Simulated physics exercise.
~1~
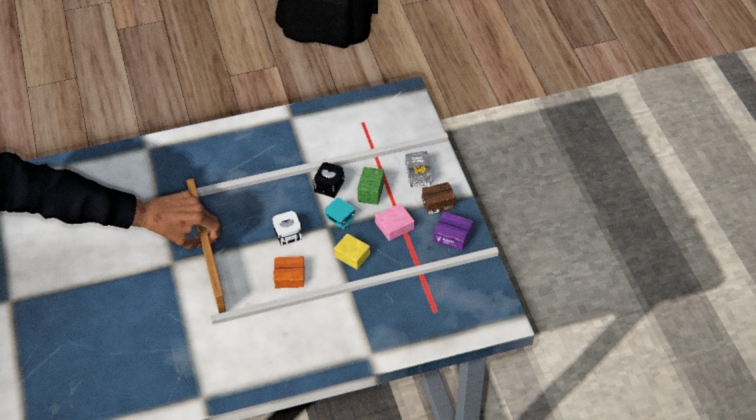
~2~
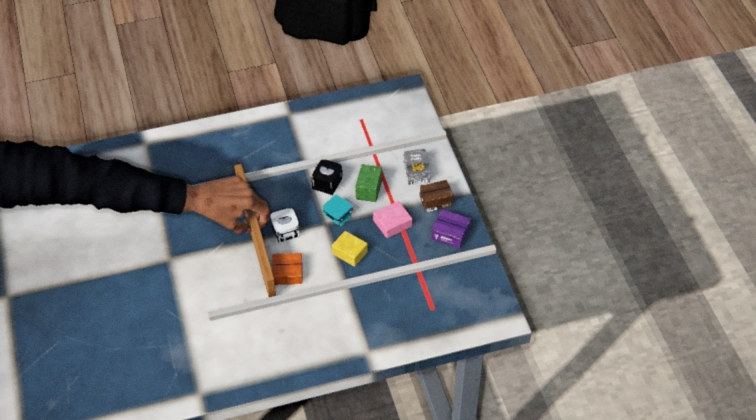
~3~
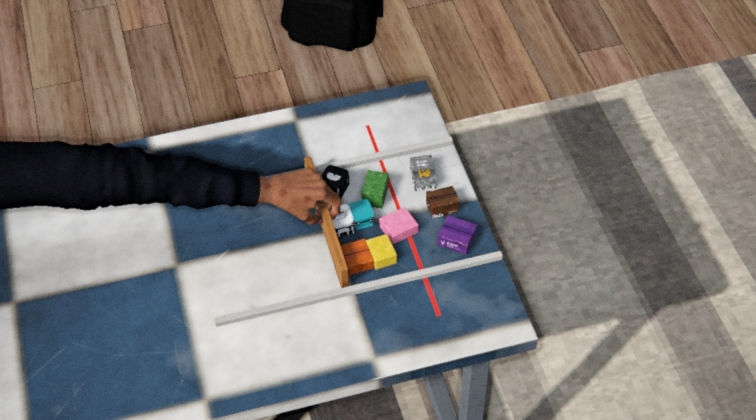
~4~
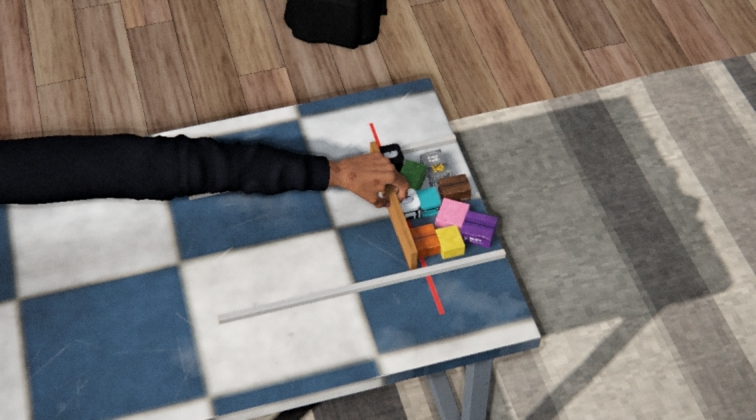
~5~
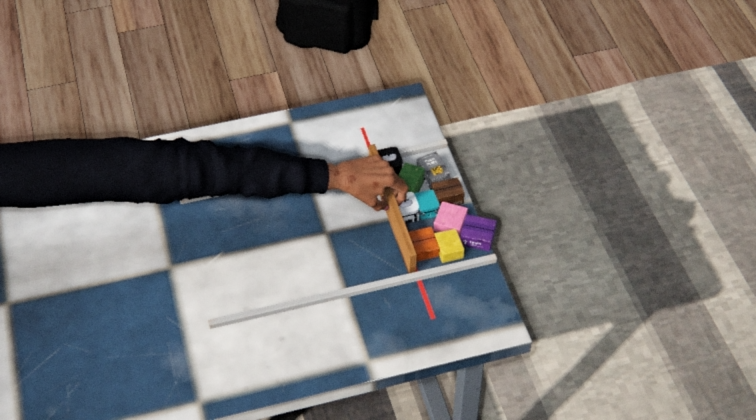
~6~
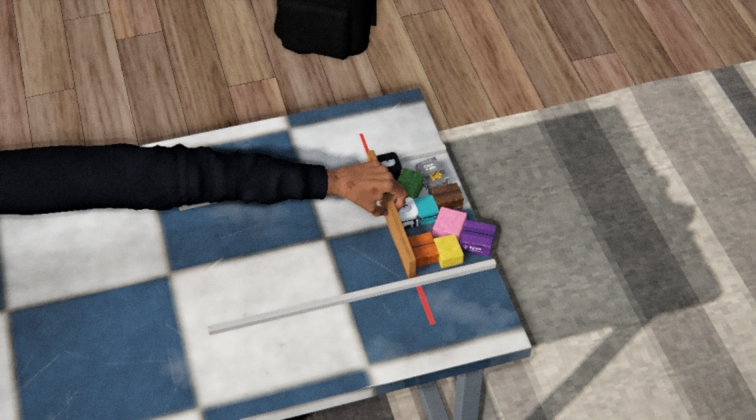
A hand slides a wooden board right, bunching small colourful objects near the table's edge.
